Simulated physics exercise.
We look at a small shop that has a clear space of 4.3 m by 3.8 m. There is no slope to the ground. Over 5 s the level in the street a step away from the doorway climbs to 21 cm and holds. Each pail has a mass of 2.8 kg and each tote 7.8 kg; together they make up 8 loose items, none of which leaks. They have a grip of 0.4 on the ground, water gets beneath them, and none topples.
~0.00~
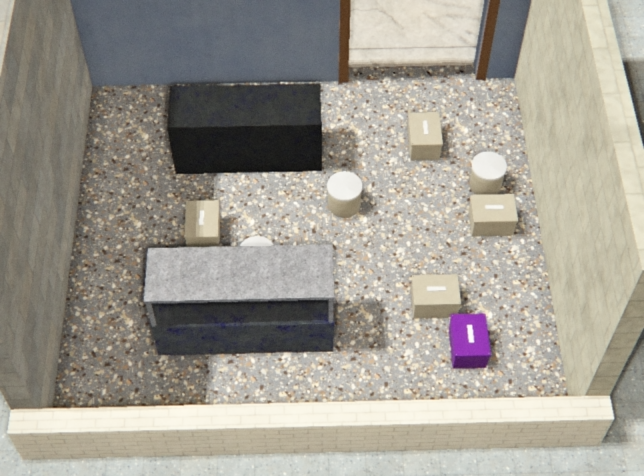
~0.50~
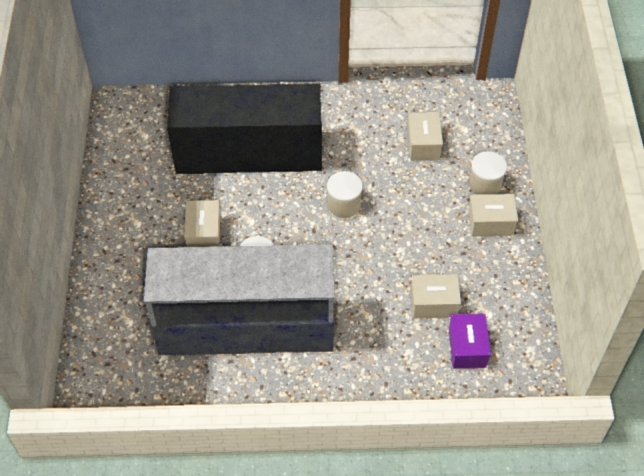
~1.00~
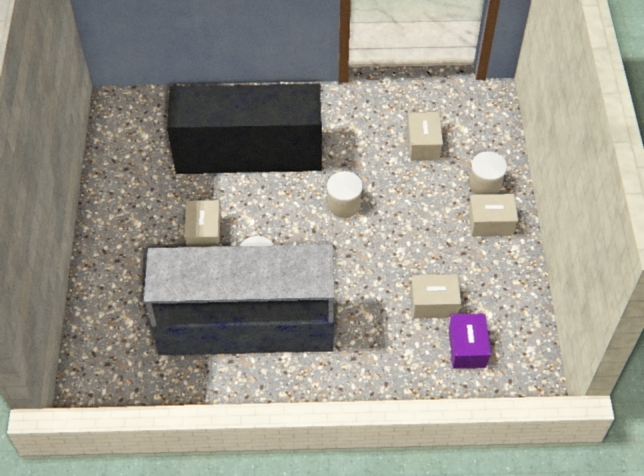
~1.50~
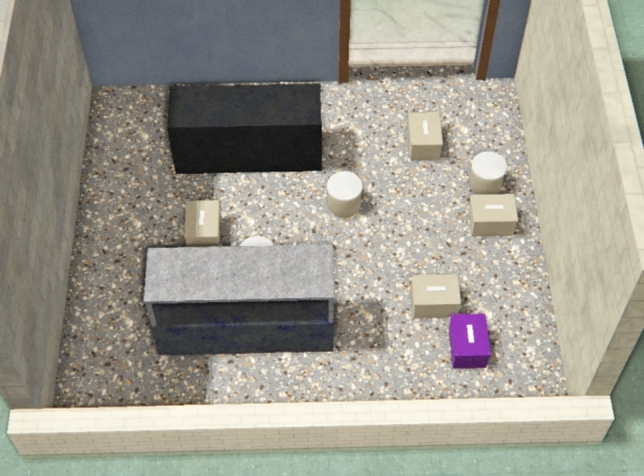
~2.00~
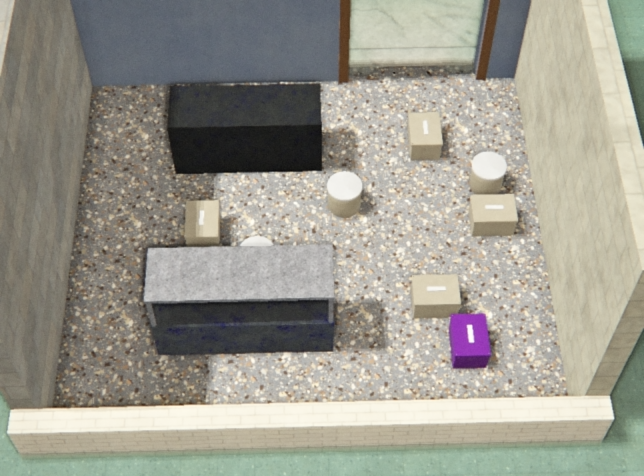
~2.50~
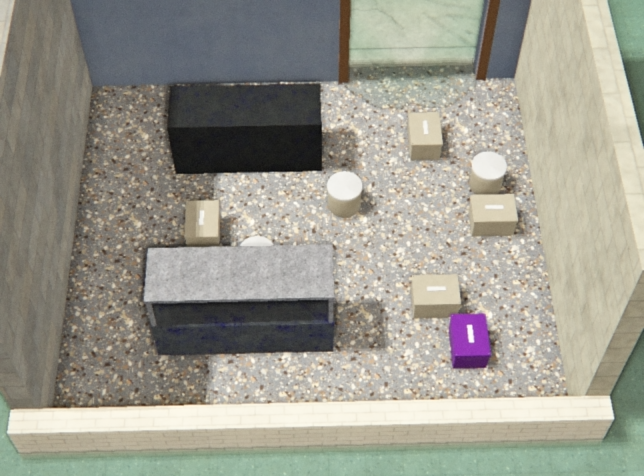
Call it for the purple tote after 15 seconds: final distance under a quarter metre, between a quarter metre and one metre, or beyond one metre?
Beyond one metre.
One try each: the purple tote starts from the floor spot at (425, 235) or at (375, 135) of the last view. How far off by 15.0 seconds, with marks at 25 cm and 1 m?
Try one - it is swept a long way; try two - it is swept a long way.
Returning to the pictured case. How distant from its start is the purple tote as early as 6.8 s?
Roughly 10 cm by then.
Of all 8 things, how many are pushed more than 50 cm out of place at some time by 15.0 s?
8.
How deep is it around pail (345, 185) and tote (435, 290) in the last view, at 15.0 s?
Close to 14 and 13 centimetres.
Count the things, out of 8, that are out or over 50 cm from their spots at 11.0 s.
Answer: 7.
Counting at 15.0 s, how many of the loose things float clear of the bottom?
Tally: 8 of them.
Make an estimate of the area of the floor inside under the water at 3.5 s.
I'd put it close to 1.5 m2.
After 3.5 s the purple tote is near (471, 335), 0.0 m from its start, aground; 0 afloat.
After 6.8 s the purple tote is near (468, 349), 0.1 m from its start, aground; 3 afloat.
After 11.0 s the purple tote is near (239, 377), 2.0 m from its start, afloat; 7 afloat.
After 15.0 s the purple tote is near (83, 303), 3.3 m from its start, afloat; 8 afloat.
